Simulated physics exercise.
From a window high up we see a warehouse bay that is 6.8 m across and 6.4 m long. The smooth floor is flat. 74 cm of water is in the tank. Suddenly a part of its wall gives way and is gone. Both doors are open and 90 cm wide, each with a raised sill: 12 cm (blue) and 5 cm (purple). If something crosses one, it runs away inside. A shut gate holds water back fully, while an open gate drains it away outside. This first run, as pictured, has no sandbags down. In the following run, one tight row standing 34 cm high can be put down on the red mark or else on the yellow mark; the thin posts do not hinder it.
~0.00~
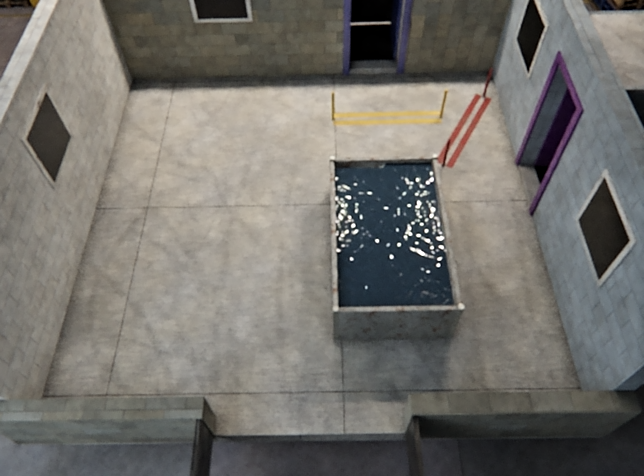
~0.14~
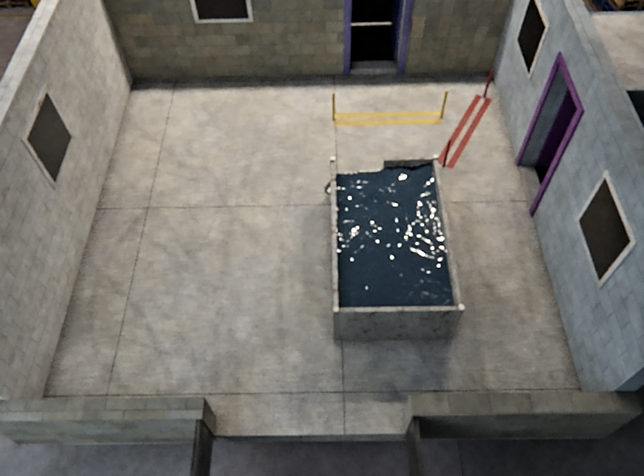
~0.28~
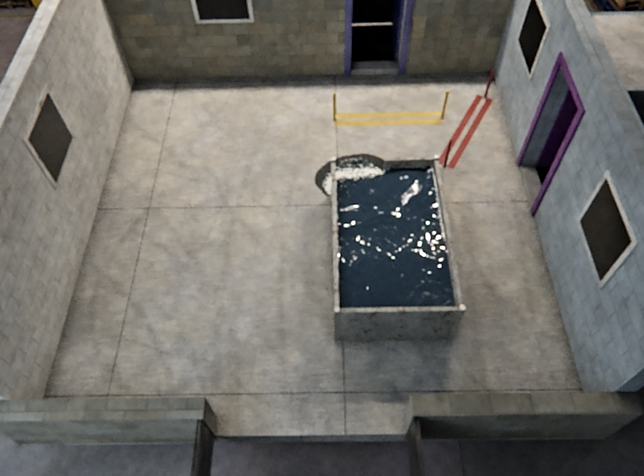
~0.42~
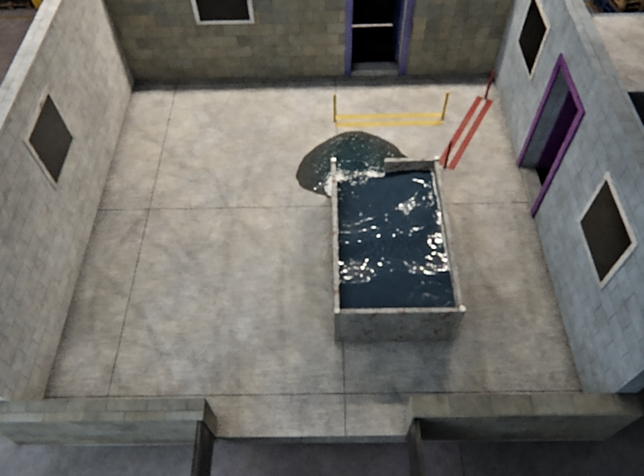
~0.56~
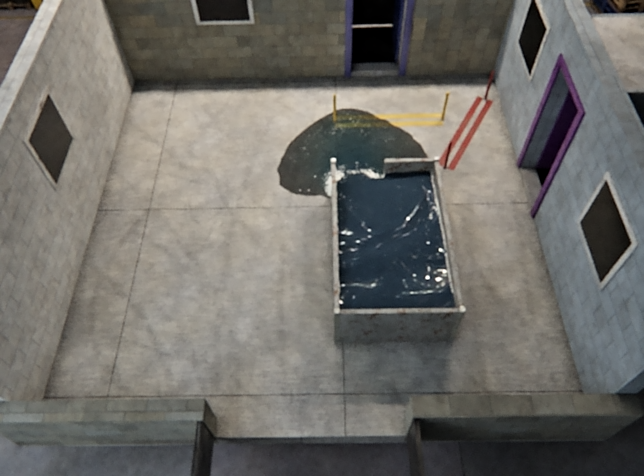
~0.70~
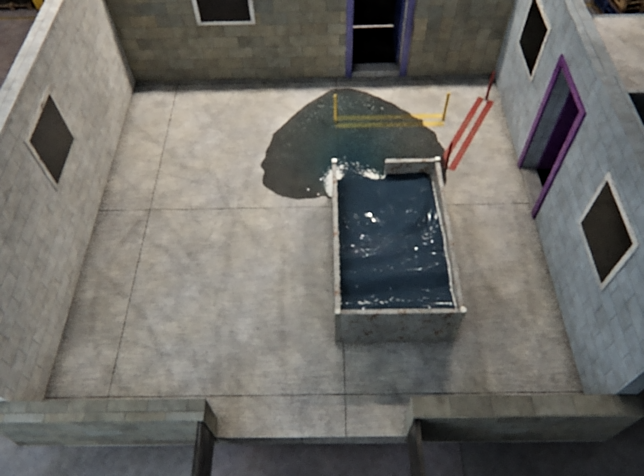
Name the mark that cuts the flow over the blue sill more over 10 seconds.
The yellow mark does.
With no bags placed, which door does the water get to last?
After all the others, the purple door.
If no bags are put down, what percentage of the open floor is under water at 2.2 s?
Wet share: Around 30 %.
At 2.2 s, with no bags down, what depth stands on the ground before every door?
Blue 26 cm, purple 0 cm.
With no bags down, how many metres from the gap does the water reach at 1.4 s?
3.4 m.
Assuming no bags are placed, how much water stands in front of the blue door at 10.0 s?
Depth reading: Near 8.0 cm.
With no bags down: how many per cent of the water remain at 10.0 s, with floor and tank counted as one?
92 %.
After 1.4 s water covers 25 % of the floor and is deepest (38 cm) near (349, 190) in the run without bags; in at the blue door, 12 L with no bags, 15 L with the row on red, 0 L on yellow.
After 2.2 s water covers 30 % of the floor and is deepest (32 cm) near (349, 190) in the run without bags; in at the blue door, 64 L with no bags, 74 L with the row on red, 0 L on yellow.
After 3.5 s water covers 35 % of the floor and is deepest (24 cm) near (142, 97) in the run without bags; in at the blue door, 125 L with no bags, 137 L with the row on red, 0 L on yellow.
After 6.0 s water covers 75 % of the floor and is deepest (16 cm) near (134, 91) in the run without bags; in at the blue door, 146 L with no bags, 162 L with the row on red, 0 L on yellow.
After 10.0 s water covers 100 % of the floor and is deepest (9 cm) near (38, 419) in the run without bags; in at the blue door, 148 L with no bags, 166 L with the row on red, 0 L on yellow.
